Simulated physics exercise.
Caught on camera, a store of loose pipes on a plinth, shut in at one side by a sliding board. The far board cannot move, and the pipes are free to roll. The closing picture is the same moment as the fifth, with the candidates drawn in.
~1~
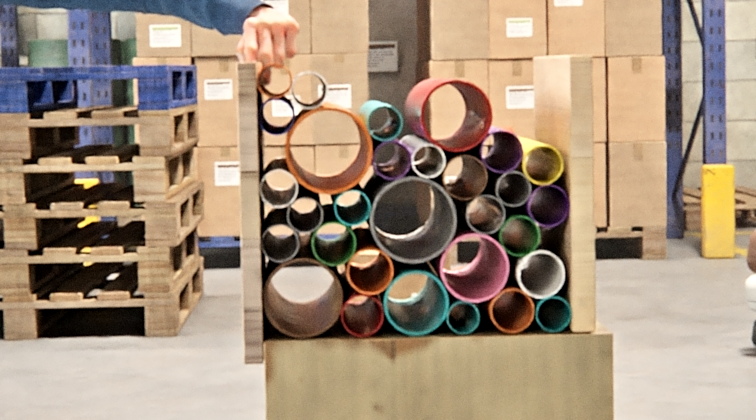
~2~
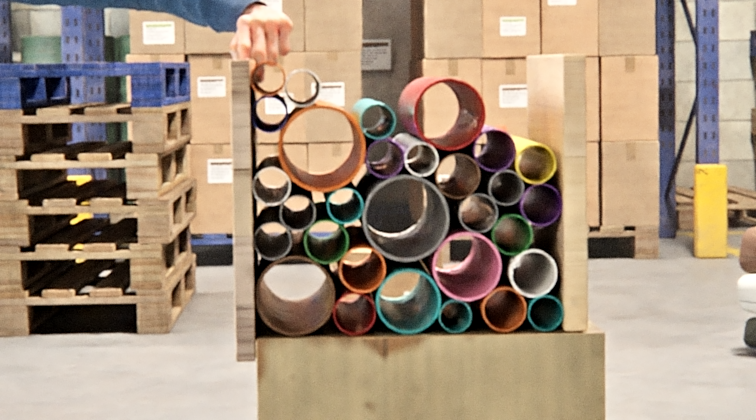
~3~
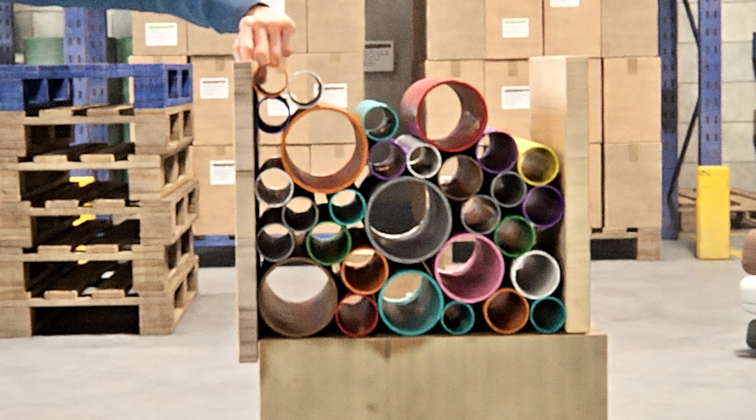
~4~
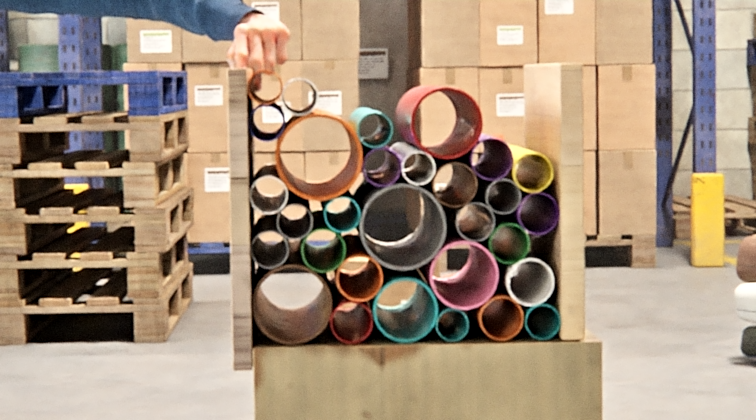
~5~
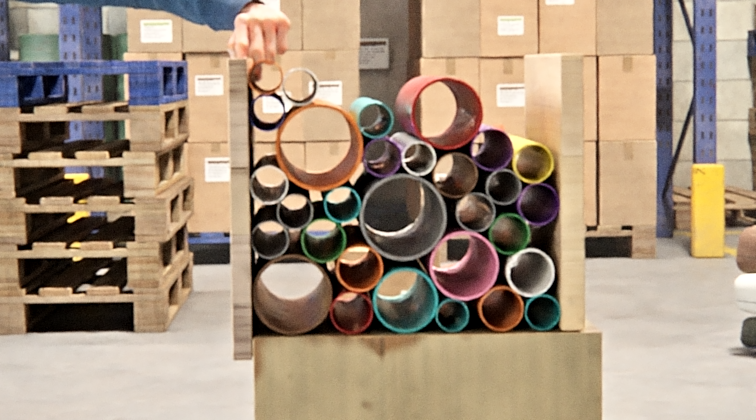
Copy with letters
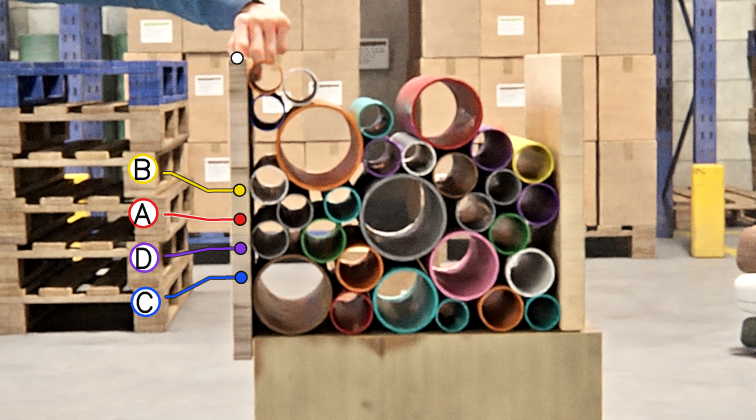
The video shows a hand gripping the top of a wooden board at the left of a stack of colourful round pipes on a wooden plinth, with slight shifts in the view while the pipes stay in place.
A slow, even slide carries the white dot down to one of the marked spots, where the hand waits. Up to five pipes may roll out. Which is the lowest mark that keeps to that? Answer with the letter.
It can be let down to D.
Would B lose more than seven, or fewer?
At B, fewer than seven.
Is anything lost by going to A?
Yes, at A.
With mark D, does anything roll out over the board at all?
Yes.
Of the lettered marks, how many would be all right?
The number is three.
On the copy, A at (240, 219); B at (239, 190); C at (241, 278); D at (240, 248); the white dot at (237, 58).
On D. First, top of the board (249, 141).
Then, top of the board (251, 234).
Finally, top of the board (251, 248), four out over the board.
By contrast, A three out over the board; B two out over the board; C more than five out over the board.
